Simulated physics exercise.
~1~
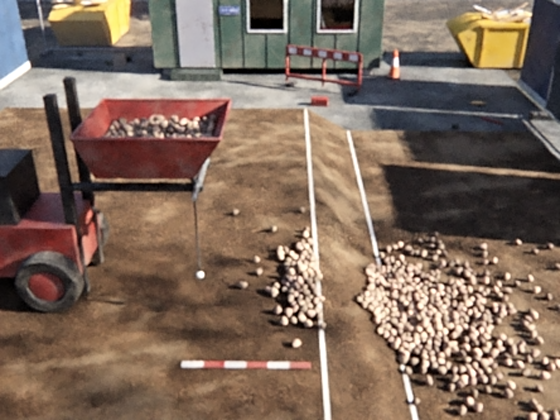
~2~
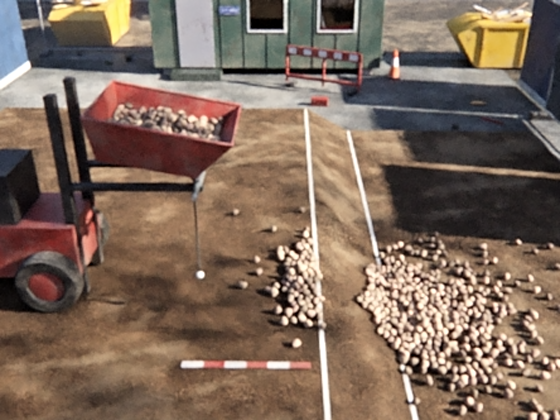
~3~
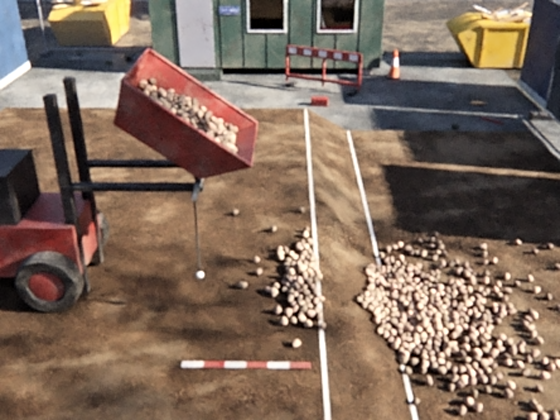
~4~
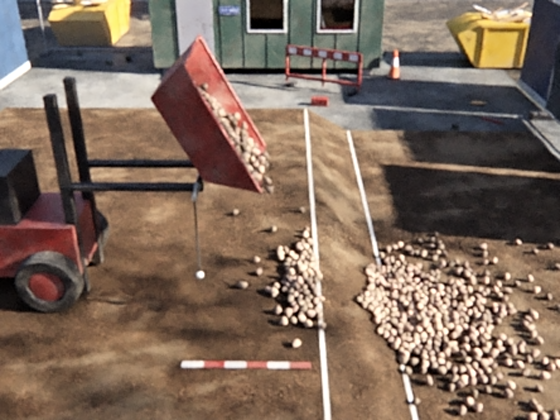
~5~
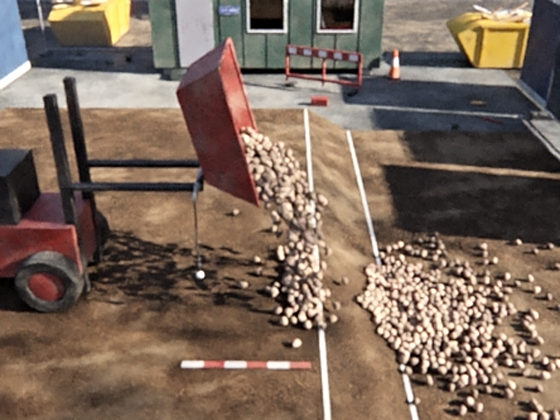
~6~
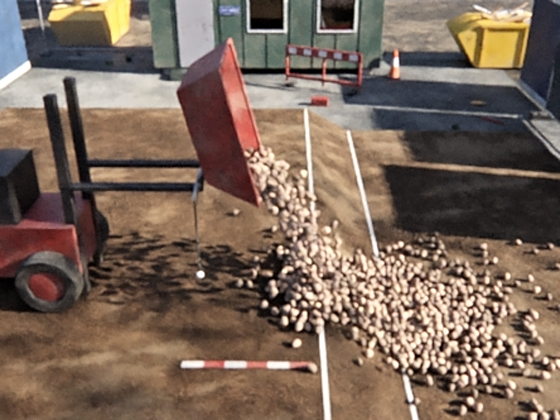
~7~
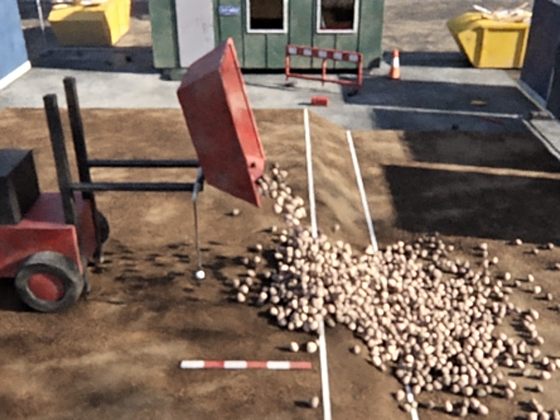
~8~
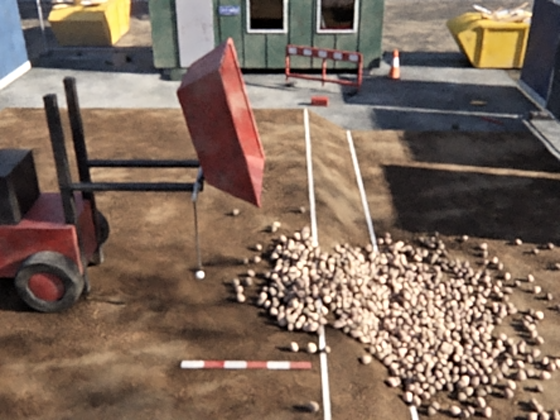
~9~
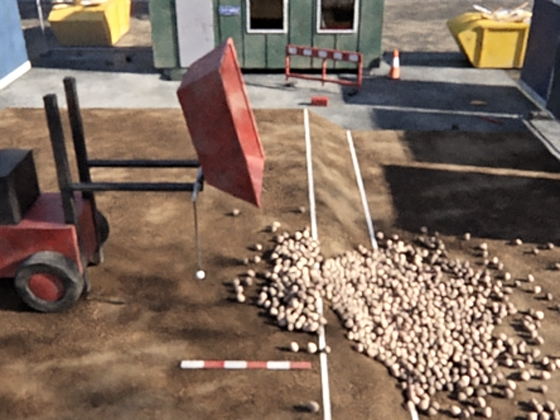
Red fork truck tipping its skip steeply to the right, spilling round stones that merge with earlier piles across two white lines.
